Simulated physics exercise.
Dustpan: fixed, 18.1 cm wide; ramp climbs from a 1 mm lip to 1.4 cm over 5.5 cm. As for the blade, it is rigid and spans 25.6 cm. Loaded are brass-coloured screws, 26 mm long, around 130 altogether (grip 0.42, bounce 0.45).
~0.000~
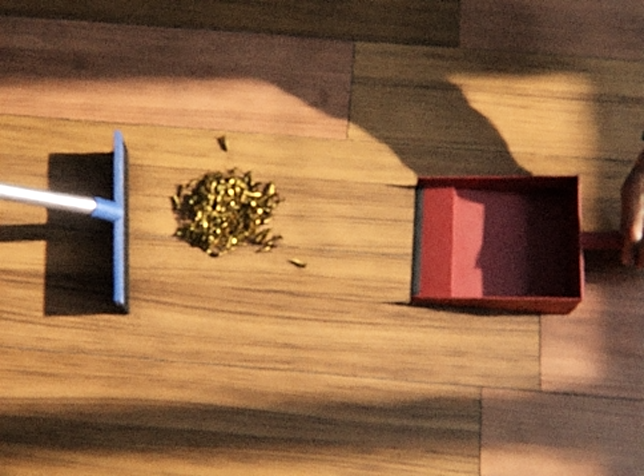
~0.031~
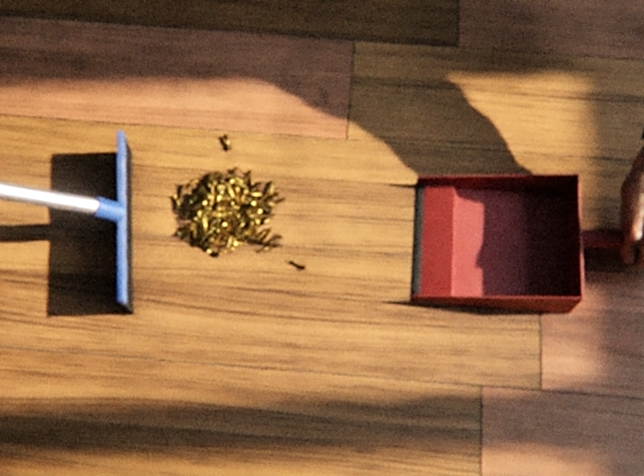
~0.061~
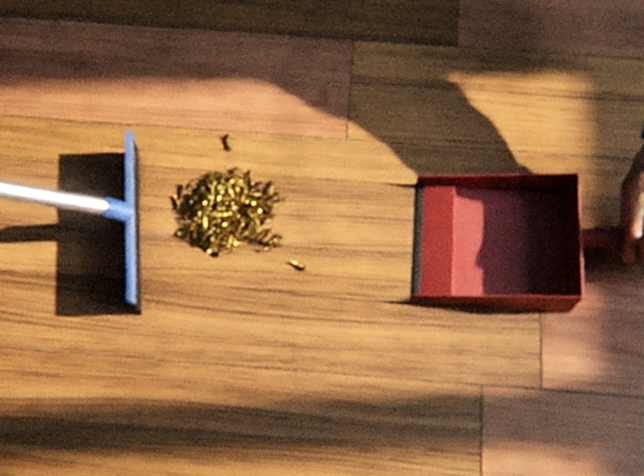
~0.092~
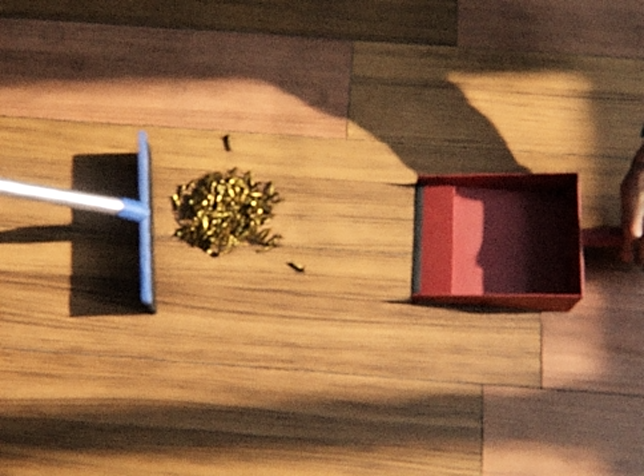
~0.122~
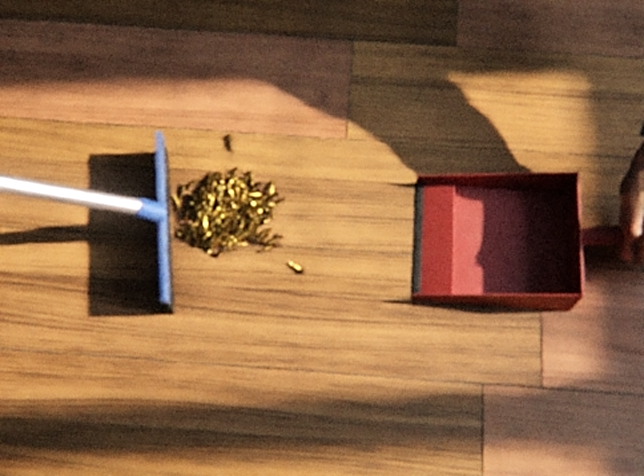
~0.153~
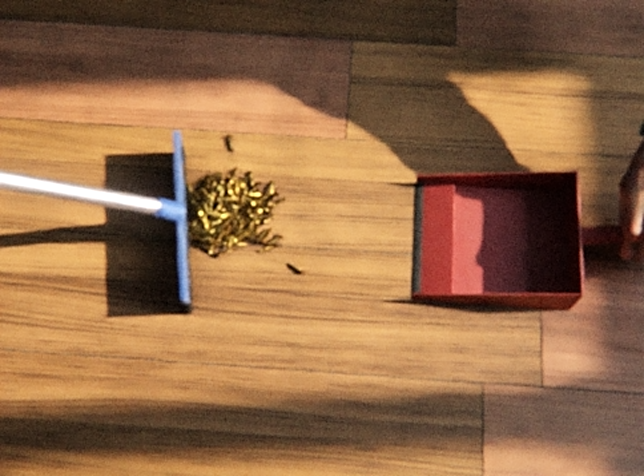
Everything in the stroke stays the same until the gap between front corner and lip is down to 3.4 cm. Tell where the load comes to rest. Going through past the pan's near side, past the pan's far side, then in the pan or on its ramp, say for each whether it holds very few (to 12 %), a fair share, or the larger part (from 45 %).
Near side holds very few. Far side holds a fair share. Pan holds a fair share.
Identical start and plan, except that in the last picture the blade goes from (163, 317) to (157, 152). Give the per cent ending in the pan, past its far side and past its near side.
Pan 5, far 5, near 5.
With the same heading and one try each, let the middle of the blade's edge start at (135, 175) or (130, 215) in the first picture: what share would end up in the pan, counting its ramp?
30 and 35 per cent, roughly.
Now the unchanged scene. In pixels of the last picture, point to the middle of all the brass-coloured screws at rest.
Somewhere around (414, 208) in the final frame.
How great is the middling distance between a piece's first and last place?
Roughly 28 cm.
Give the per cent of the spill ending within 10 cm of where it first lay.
Close to 0 per cent of it.
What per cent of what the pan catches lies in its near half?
Around 30 percent.
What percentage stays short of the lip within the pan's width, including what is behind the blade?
Share: Roughly 40 percent.
After 0.32 s, middle of the blade 19 cm from the lip; 0 % over the lip, far side 10 %, near side 0 %.
After 0.44 s, middle of the blade 9 cm from the lip; 0 % over the lip, far side 20 %, near side 0 %.
After 0.68 s, middle of the blade 6 cm from the lip; 35 % over the lip, far side 25 %, near side 0 %.
In the end, at 1.5 s, near side 0 %, far side 25 %, pan 35 %, in front of the lip or behind the blade 40 %.
